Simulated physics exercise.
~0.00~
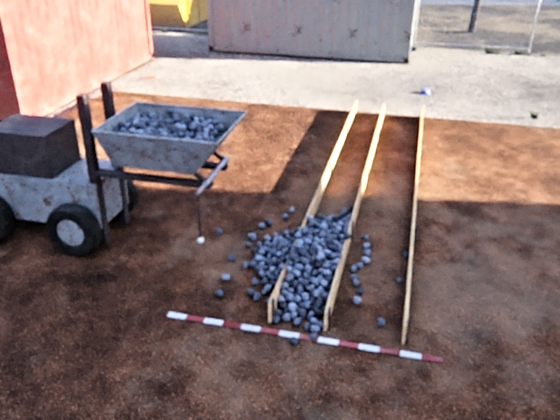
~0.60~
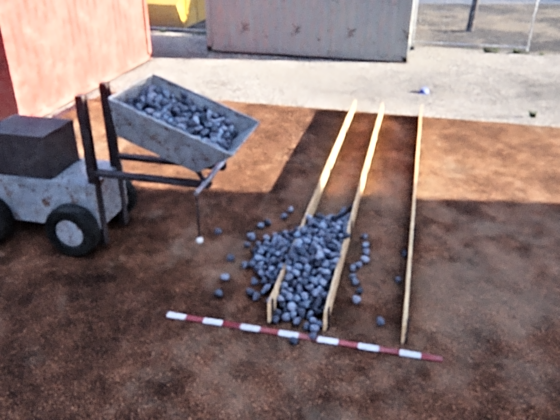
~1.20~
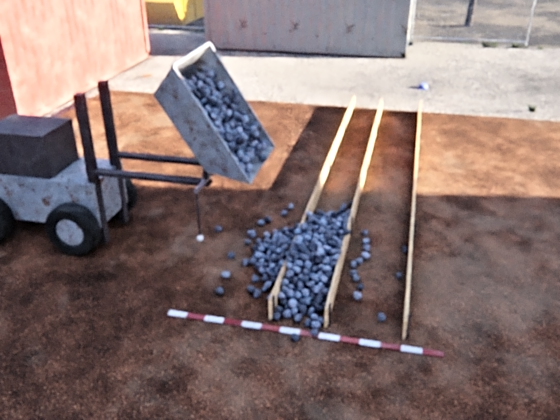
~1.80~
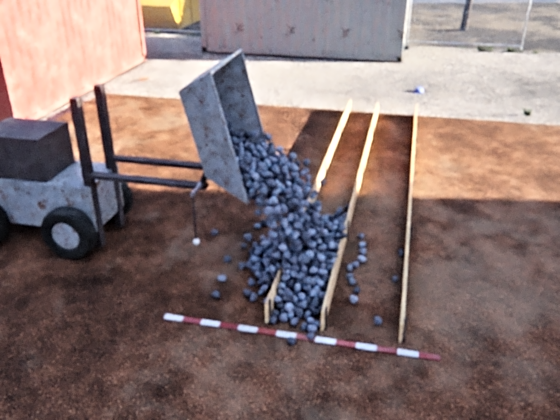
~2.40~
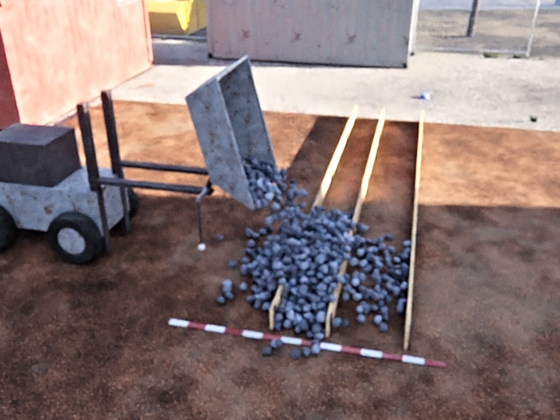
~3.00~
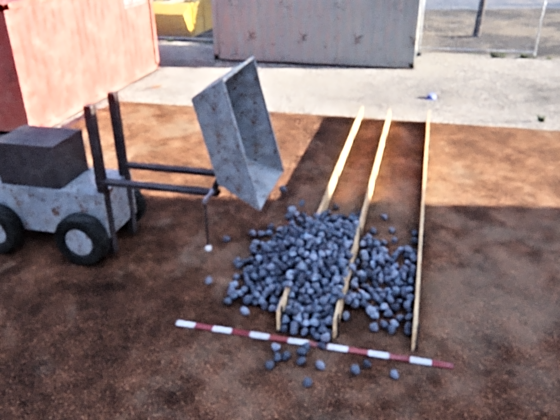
Sunlit dirt yard with a small wheeled machine tipping its metal skip and spilling grey stones across boards, ending with it empty.
